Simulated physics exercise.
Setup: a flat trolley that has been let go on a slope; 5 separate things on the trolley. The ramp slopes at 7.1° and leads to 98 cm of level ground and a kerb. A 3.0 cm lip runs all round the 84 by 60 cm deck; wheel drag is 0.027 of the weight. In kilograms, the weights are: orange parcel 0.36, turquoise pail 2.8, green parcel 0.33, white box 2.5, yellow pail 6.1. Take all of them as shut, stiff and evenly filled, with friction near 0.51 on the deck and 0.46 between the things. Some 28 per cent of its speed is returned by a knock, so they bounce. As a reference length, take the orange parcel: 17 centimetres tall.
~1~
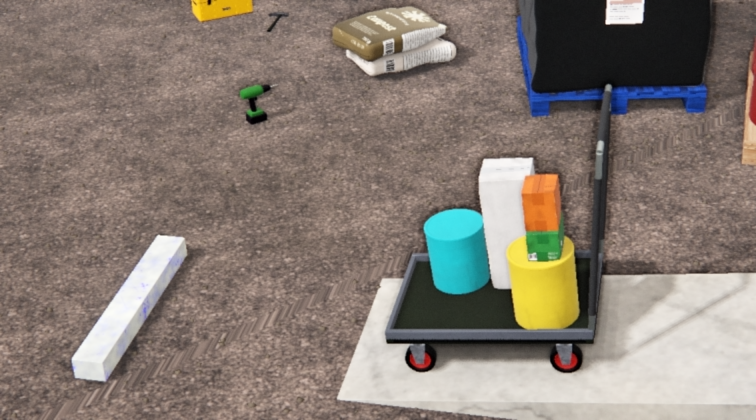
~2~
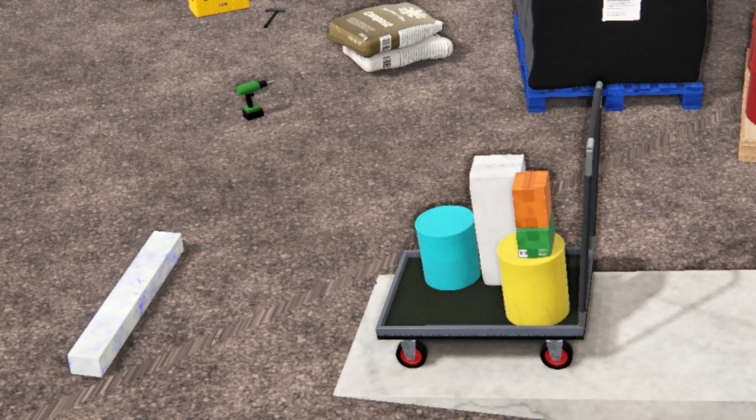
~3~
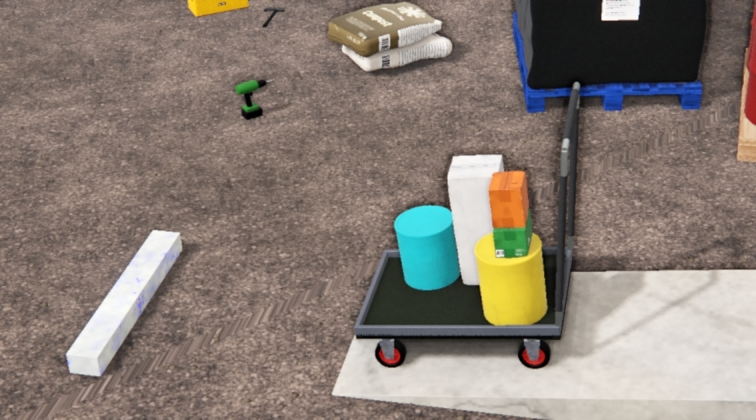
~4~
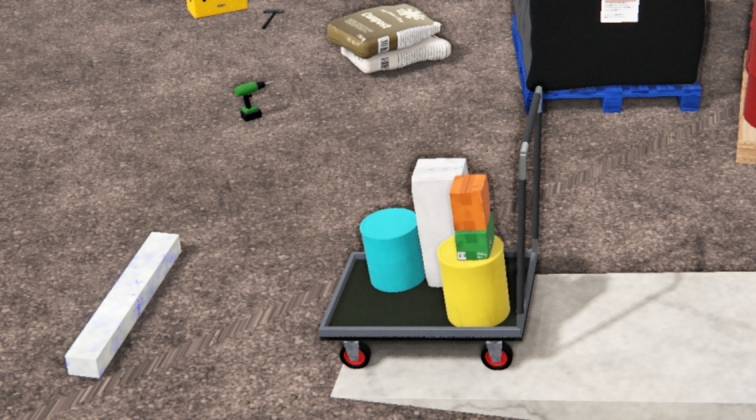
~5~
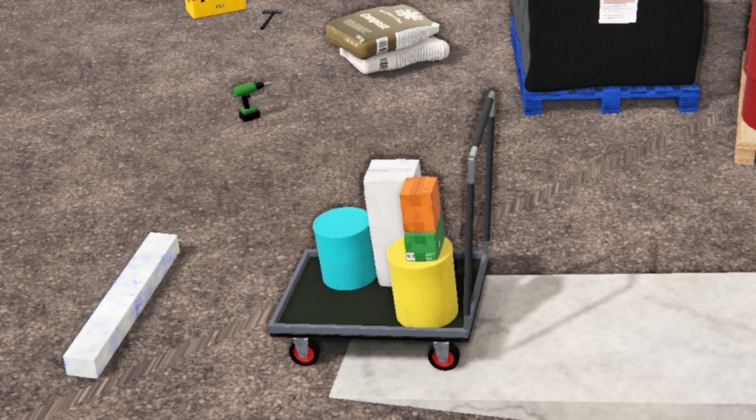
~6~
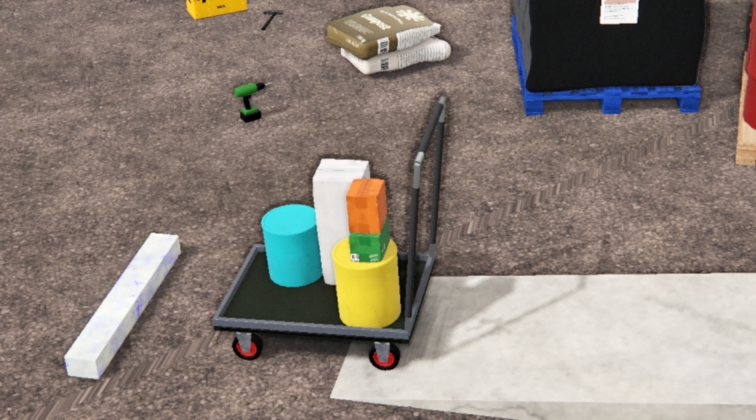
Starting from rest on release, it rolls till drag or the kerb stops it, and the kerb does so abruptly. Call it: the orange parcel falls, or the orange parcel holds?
It holds.
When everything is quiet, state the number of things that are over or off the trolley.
It comes to 0.
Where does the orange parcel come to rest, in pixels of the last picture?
In the end it sits at around (229, 199).
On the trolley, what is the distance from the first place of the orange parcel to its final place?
It ends up around 8 cm from its start.
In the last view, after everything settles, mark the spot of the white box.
Its middle comes to rest around (228, 216).
Then, 0.40 s later than the last frame, 11 cm to the kerb.
Then, 0.60 s later than the last frame, trolley at the kerb; orange parcel 4 cm from its spot near (238, 200); white box 4 cm from its spot; green parcel 4 cm from its spot.
Then, 0.70 s later than the last frame, trolley at the kerb; orange parcel 8 cm from its spot near (229, 199); white box rocked 9° off its seat; green parcel 7 cm from its spot.
Then, 1.50 s later than the last frame, trolley at the kerb; orange parcel 8 cm from its spot near (229, 199); green parcel 8 cm from its spot; white box rocked 3° off its seat.
When it is over, all 5 within 10 cm of the start. End places, in pixels of the last picture, orange parcel near (229, 199).
